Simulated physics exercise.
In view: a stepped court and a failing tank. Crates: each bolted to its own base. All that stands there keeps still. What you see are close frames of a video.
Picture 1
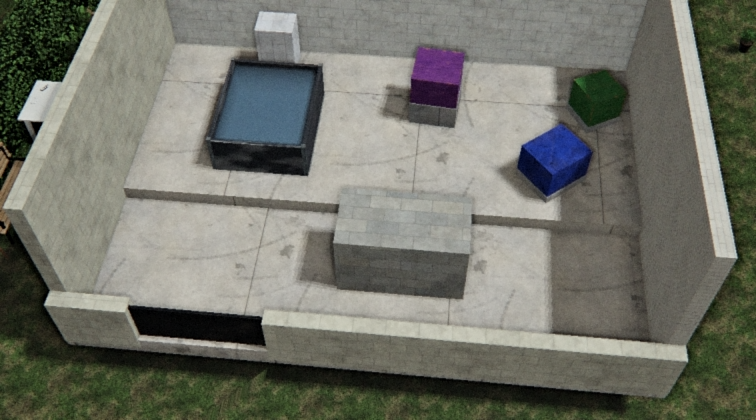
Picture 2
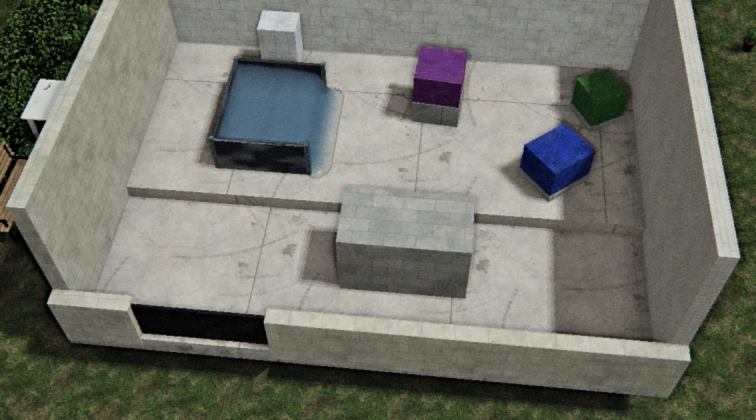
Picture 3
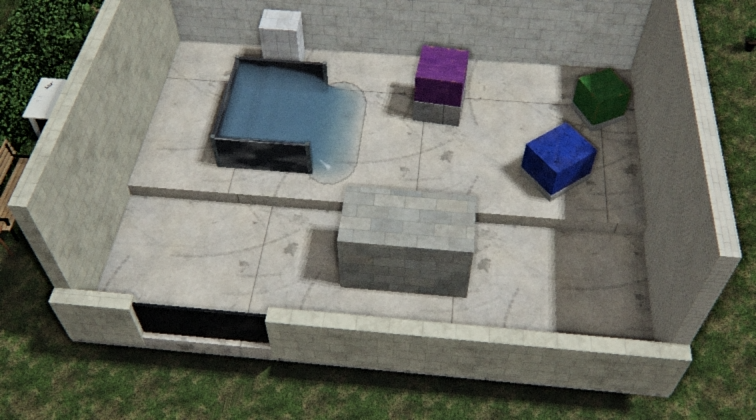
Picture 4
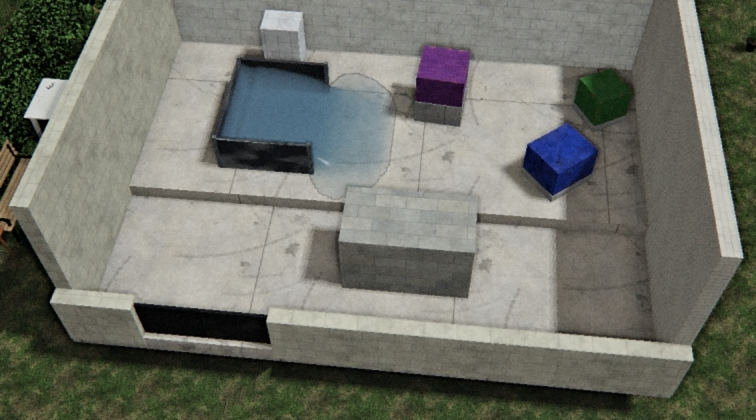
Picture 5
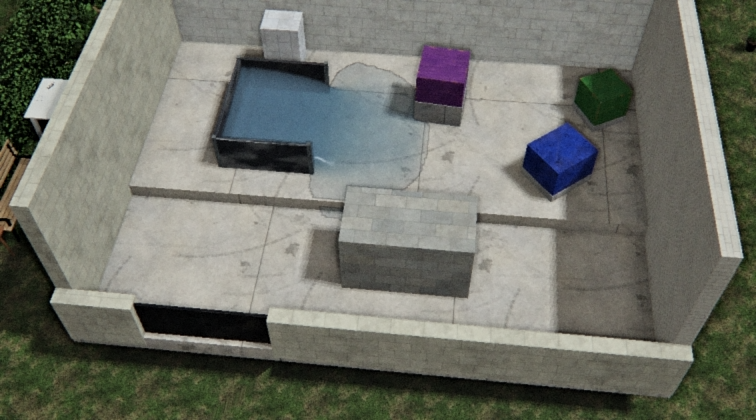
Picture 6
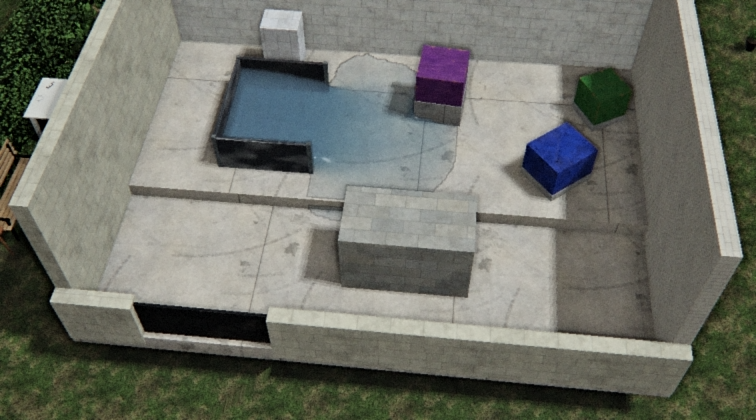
At first, blue water sits still in a dark open tank on the upper level of a walled court, near white, purple, blue and green blocks. Then the tank's right side opens and water pours out, spreading rightward across the pale floor in a thinning sheet, reaching around the purple block's base.
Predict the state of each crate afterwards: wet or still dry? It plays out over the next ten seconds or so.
One by one: The purple crate remains untouched by water; the green crate is touched by water; the blue crate is touched by water.
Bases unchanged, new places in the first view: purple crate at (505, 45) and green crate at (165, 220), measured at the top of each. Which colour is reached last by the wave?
One in green.
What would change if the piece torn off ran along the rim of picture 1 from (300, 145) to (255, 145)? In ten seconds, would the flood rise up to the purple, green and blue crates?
Crate by crate: Purple - left alone; green - left alone; blue - left alone.
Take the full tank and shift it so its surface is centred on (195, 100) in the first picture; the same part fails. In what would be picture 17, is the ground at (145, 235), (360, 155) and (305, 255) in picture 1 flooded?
First unwetted; next drenched; last drenched.
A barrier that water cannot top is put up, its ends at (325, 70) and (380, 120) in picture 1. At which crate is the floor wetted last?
My answer: The green one.
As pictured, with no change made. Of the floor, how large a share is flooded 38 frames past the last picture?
Close to 70 %.
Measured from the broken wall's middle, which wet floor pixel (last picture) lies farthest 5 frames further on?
My best guess is about (588, 150).
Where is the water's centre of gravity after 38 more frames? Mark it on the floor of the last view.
My guess is about (473, 187).
A moment on, water covers 25 % of the floor; the purple crate water round its plinth, the green crate not reached, the blue crate water round its plinth.
Next, water covers 35 % of the floor; the purple crate water round its plinth, the green crate water round its plinth, the blue crate water round its plinth.
Then, water covers 55 % of the floor; the purple crate water round its plinth, the green crate water round its plinth, the blue crate water round its plinth.
Later, water covers 70 % of the floor; the purple crate water round its plinth, the green crate water round its plinth, the blue crate water round its plinth.
In the end, water covers 85 % of the floor; the purple crate stayed above the water, the green crate was topped, the blue crate was topped.
